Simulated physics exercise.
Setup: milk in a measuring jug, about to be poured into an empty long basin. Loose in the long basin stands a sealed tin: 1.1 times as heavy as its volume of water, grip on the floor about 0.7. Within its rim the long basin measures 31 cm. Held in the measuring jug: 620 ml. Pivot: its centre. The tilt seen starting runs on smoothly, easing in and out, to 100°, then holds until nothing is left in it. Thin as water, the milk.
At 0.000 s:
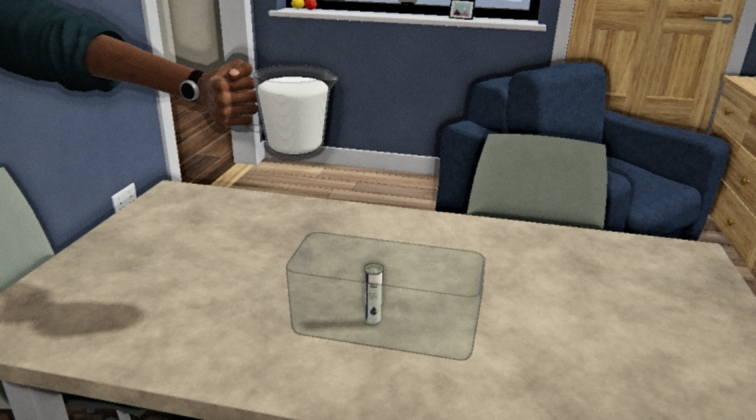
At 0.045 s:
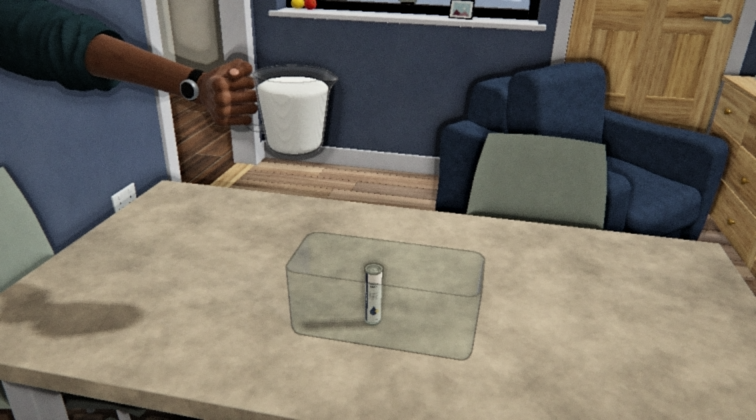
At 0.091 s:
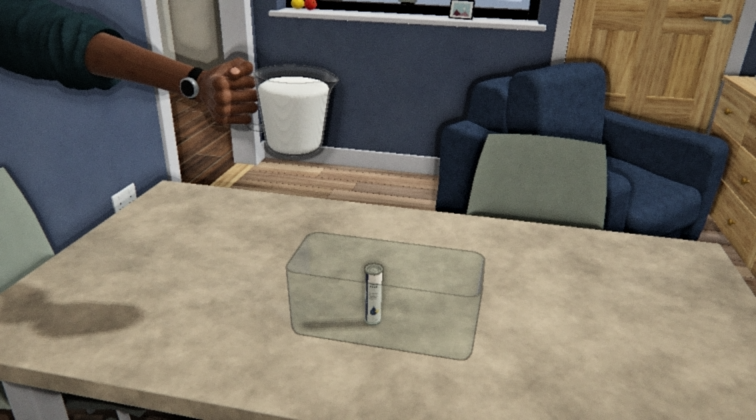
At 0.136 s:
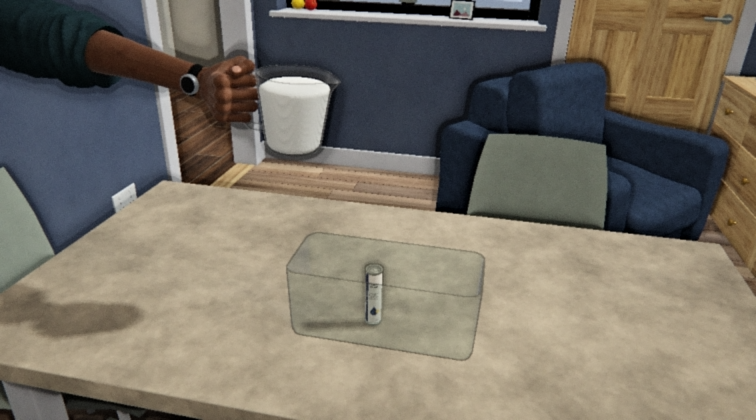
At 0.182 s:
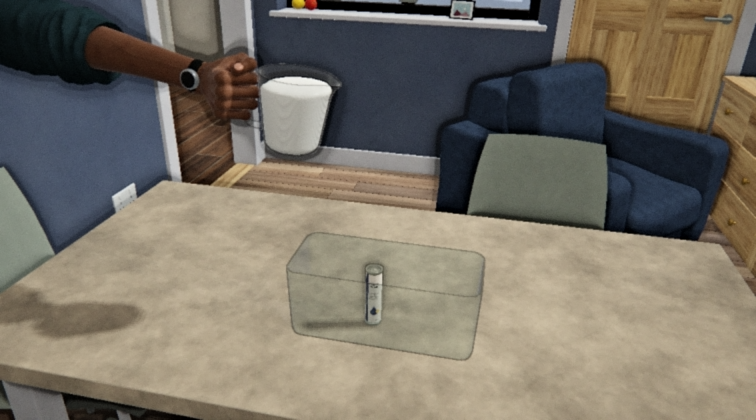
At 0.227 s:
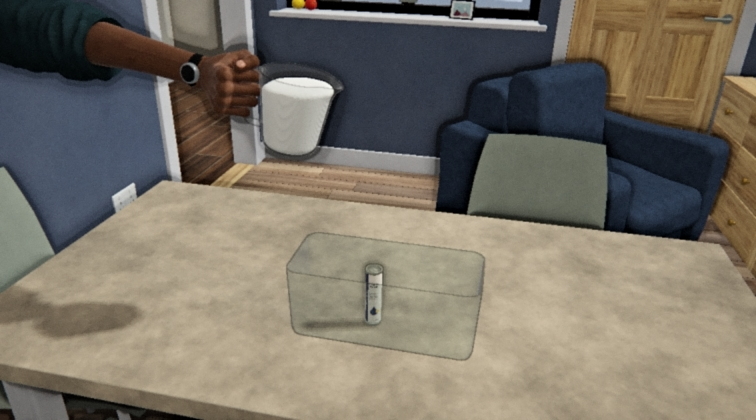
A measuring jug of milk, held by a hand at the upper left, hangs level and almost motionless above a table where a small tin stands with a clear, empty long basin. The jug then tilts slightly to the right, gradually leaning further, while everything on the table stays still.
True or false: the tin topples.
False.
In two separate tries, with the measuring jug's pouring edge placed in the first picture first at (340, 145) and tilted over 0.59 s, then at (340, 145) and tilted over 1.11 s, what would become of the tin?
Try 1: Tipped over; try 2: Tipped over.
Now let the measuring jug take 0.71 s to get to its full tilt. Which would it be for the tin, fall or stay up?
With that tilt, the tin stays on its base.
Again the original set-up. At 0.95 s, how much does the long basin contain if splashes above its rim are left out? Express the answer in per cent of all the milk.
About 44 %.
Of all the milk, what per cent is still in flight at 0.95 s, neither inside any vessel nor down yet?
I'd put it at about 32 per cent of the liquid.
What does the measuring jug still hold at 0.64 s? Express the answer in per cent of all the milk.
At that time about 78 in a hundred parts are still held.
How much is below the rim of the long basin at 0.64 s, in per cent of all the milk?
About 2%.
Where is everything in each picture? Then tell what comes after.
Tilt 0°; pouring edge (337, 78); surface from (262, 82) to (328, 88); the long basin's rim runs from (297, 251) to (483, 275); the tin's top is at (374, 271), in the first frame.
Tilt 0°; pouring edge (337, 79); surface from (262, 82) to (328, 87), in the second frame.
Tilt 2°; pouring edge (338, 80); surface from (262, 82) to (329, 88), in the third frame.
Tilt 4°; pouring edge (340, 82); surface from (263, 82) to (330, 89), in the fourth frame.
Tilt 7°; pouring edge (341, 84); surface from (265, 82) to (332, 89), in the fifth frame.
Tilt 10°; pouring edge (343, 88); surface from (267, 83) to (334, 90), in the sixth frame.
By 0.64 s the tilt is 62° and 77 per cent is still to pour; the tin stands where it began.
By 0.95 s the tilt is 95° and 24 per cent is still to pour; the tin stands where it began.
By 1.26 s the tilt is 100° and 1 per cent is still to pour; the tin stands where it began.
By 1.61 s the tilt is 100° and 0 per cent is still to pour; the tin stands where it began.
At rest the tin stands where it began.
